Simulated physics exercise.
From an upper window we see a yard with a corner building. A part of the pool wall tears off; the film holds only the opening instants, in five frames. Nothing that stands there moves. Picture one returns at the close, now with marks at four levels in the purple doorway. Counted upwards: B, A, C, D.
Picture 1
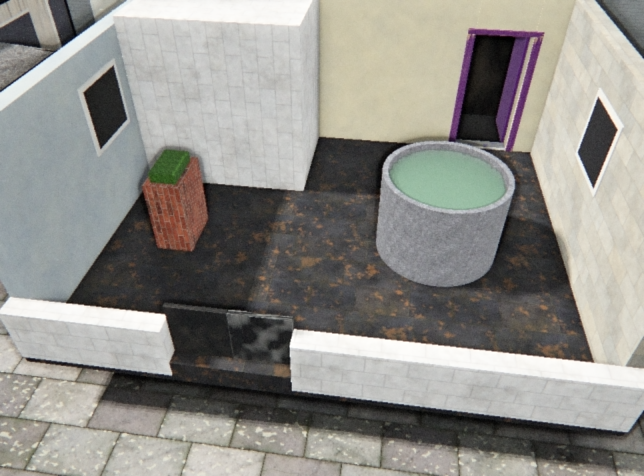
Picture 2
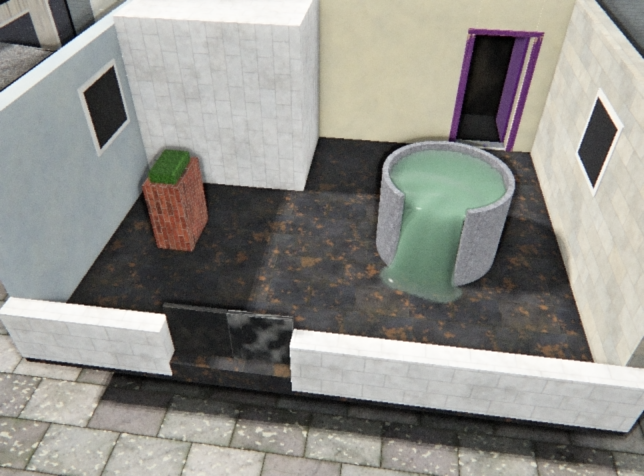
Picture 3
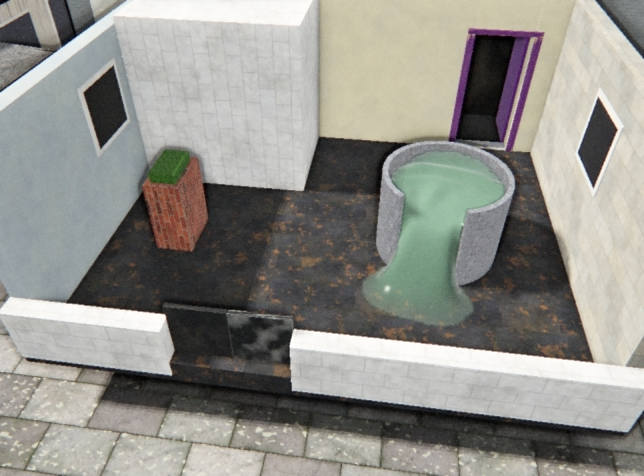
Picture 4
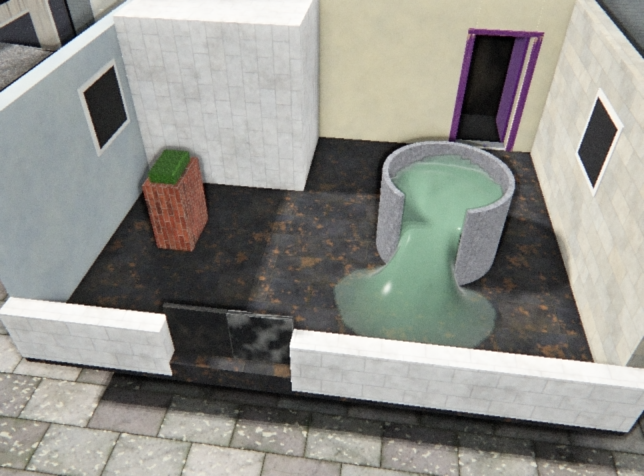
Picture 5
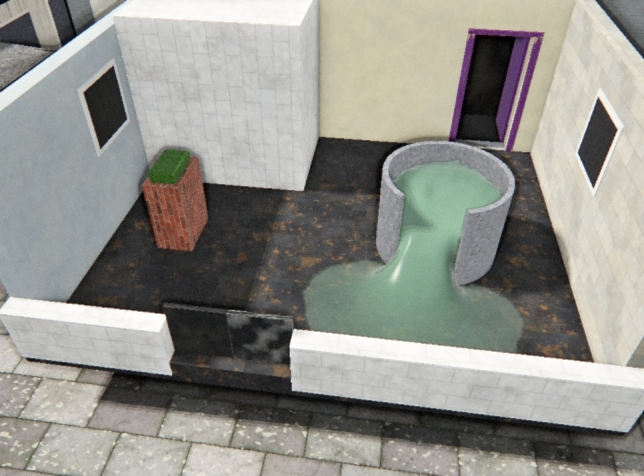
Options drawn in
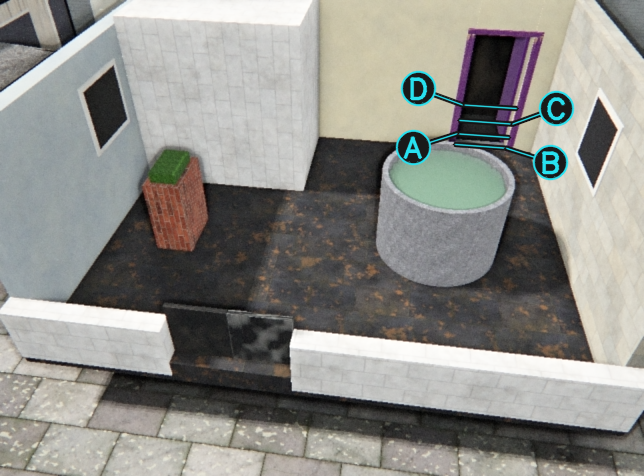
At the start, a round grey pool of still green water stands in a walled yard, near a purple doorway and to the right of a brick planter. A gap opens in the pool's front, and water pours through it, spreading across the dark ground toward the low white front wall in a widening puddle.
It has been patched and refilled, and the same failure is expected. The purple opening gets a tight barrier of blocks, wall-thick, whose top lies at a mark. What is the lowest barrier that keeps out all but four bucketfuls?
That is height A.
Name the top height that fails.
Height B.
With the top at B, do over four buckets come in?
Yes.
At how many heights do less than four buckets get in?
Three of the four.
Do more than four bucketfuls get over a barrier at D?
No, that is safe.
In cyan, A at (482, 135); B at (480, 146); C at (485, 122); D at (489, 106); from the bottom up B, A, C, D.
For height A, nothing gets over.
For height B, some 20 bucketfuls get in.
For height C, nothing gets over.
For height D, nothing gets over.
